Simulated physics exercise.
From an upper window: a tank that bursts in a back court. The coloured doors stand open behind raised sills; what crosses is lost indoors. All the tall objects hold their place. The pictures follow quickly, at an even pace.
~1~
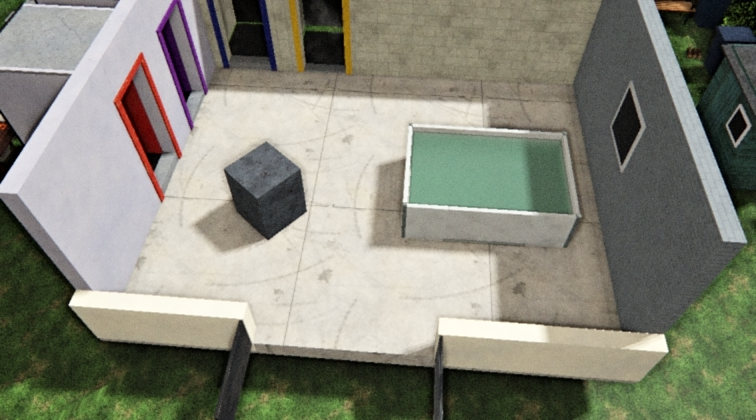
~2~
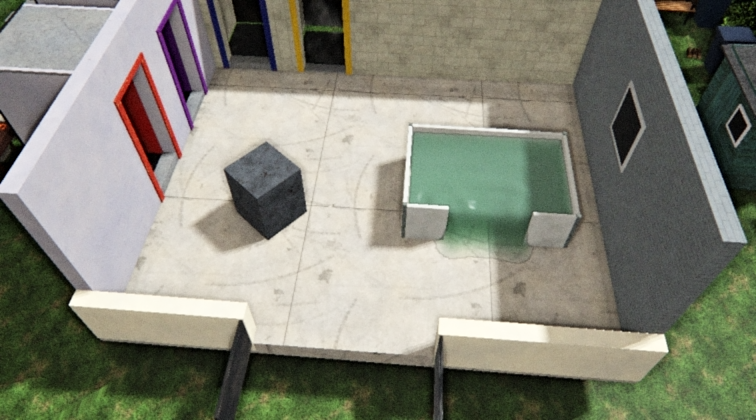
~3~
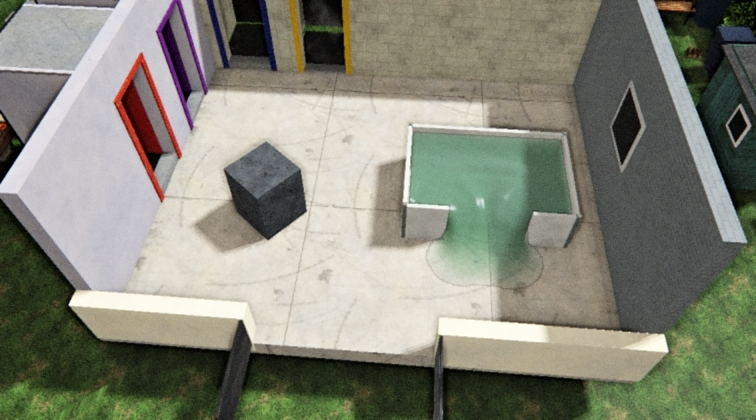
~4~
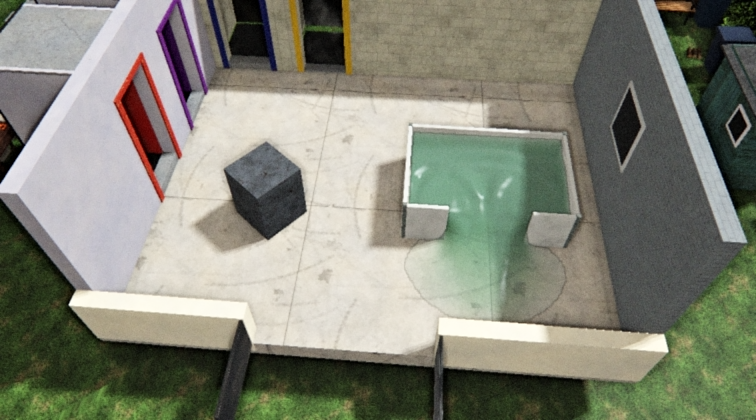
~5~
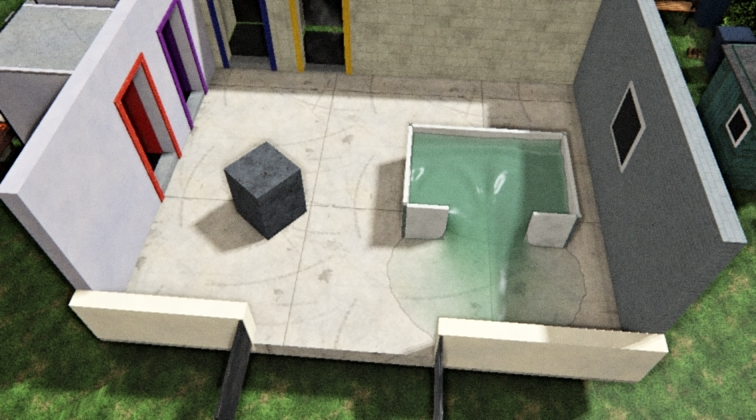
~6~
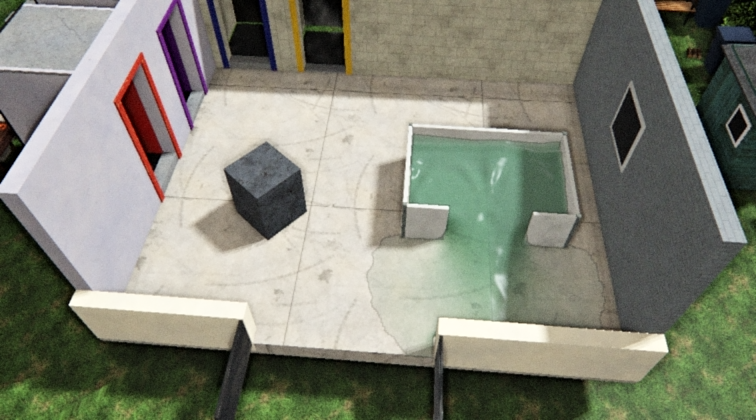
At first, still green water fills an open white-walled tank in a paved court, with a dark block standing to its left. Then a gap opens in the tank's near side and water pours out, spreading across the paving in a widening sheet to the low cream wall, while the block stays put.
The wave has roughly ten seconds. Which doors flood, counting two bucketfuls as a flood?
One by one: The purple door holds within the limit; the blue door holds within the limit; the yellow door holds within the limit; the red door holds within the limit.
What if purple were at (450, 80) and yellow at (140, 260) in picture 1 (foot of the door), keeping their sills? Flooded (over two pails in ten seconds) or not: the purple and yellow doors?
In short: Purple door is under; yellow door takes more.
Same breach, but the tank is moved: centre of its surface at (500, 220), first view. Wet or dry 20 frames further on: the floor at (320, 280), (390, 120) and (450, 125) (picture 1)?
In that order: Flooded, dry, free of water.
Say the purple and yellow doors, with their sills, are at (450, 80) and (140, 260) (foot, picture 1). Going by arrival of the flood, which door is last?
That is the blue-painted one.
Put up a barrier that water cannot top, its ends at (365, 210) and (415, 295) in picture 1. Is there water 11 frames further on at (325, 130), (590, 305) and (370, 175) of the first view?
One after the other: Not flooded, wet, free of water.
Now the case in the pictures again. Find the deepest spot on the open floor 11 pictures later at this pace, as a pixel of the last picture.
Near (609, 353).
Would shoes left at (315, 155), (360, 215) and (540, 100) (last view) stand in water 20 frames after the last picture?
In that order: Clear, dry, wet.
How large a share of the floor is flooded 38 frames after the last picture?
Some 65 per cent.
A moment on, water covers 15 % of the floor; the purple door not reached, the blue door not reached, the yellow door not reached, the red door not reached.
Next, water covers 20 % of the floor; the purple door not reached, the blue door not reached, the yellow door not reached, the red door not reached.
Then, water covers 45 % of the floor; the purple door not reached, the blue door not reached, the yellow door not reached, the red door not reached.
Later, water covers 65 % of the floor; the purple door wet at the sill, nothing in, the blue door not reached, the yellow door wet at the sill, nothing in, the red door wet at the sill, nothing in.
In the end, water covers 90 % of the floor; the purple door wet at the sill, nothing in, the blue door wet at the sill, nothing in, the yellow door wet at the sill, nothing in, the red door wet at the sill, nothing in.
